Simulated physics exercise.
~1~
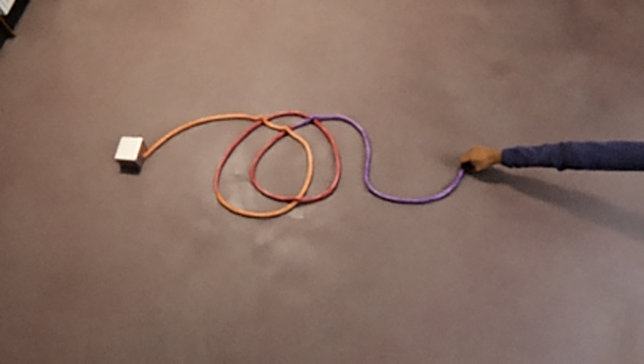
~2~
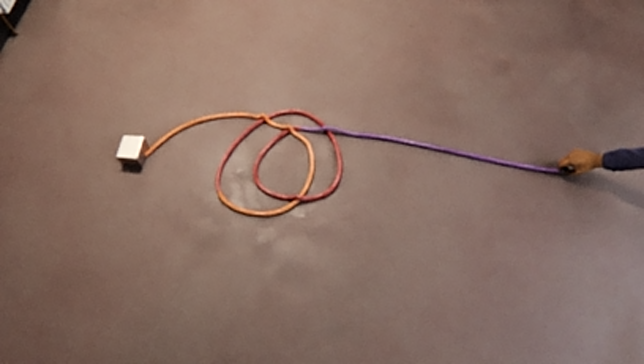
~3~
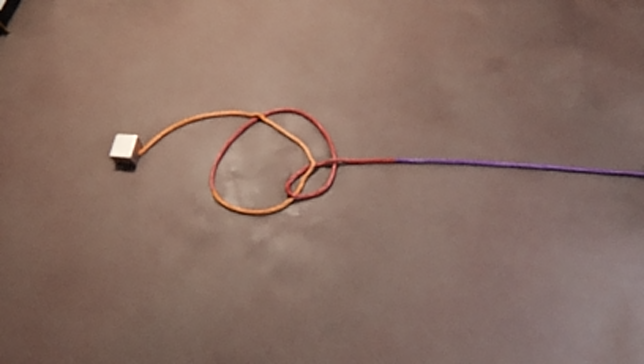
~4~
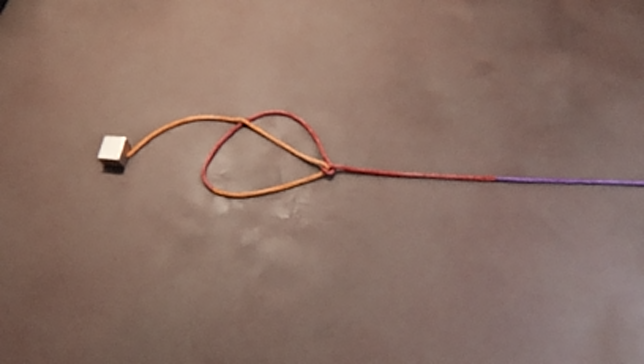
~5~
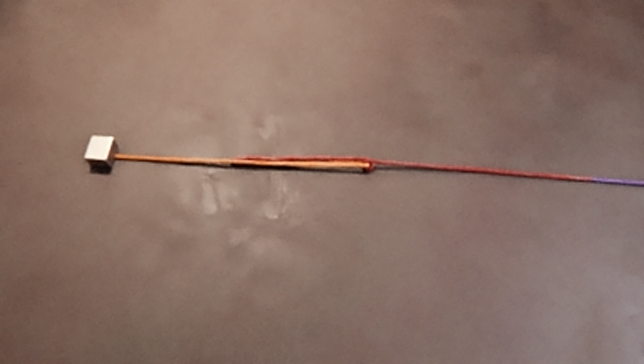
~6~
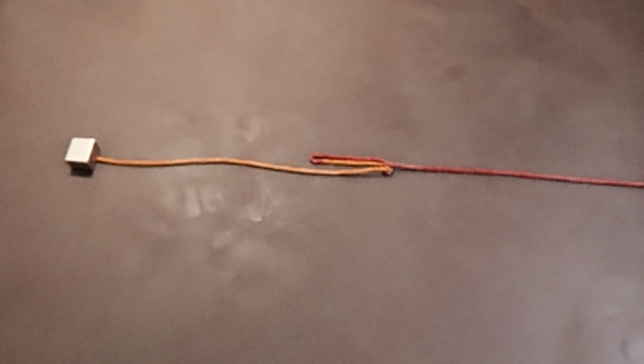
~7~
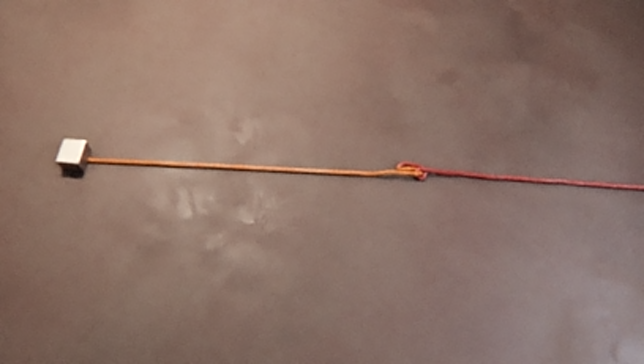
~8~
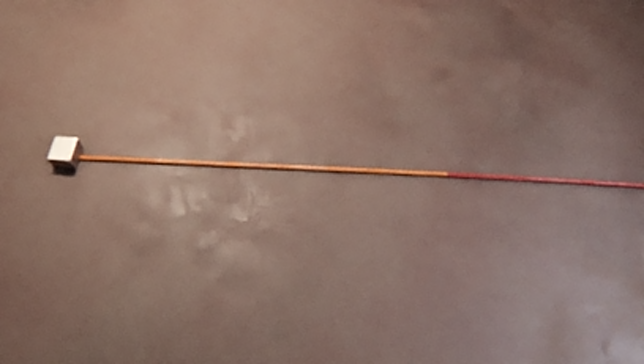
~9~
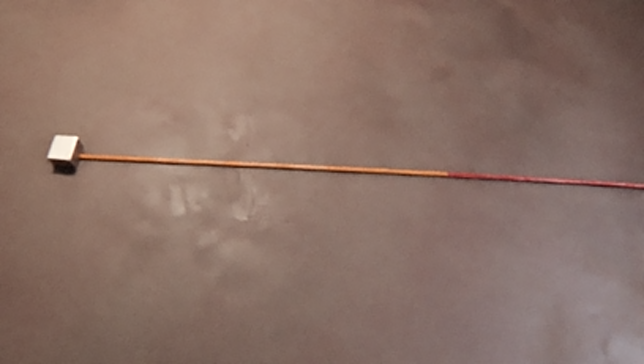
A hand in a dark blue sleeve holds the purple right end of a rope on a brownish-grey floor, seen from above. To the left, the rope forms overlapping red and orange loops, and its orange end is fixed to a small pale block. The hand pulls the purple end rightward and leaves view as the inner loop shrinks. The remaining loop narrows, then flattens into a thin doubled strand while the view drifts slightly right. The fold shortens to a small kink, which disappears, leaving the orange and red rope straight and without a knot.
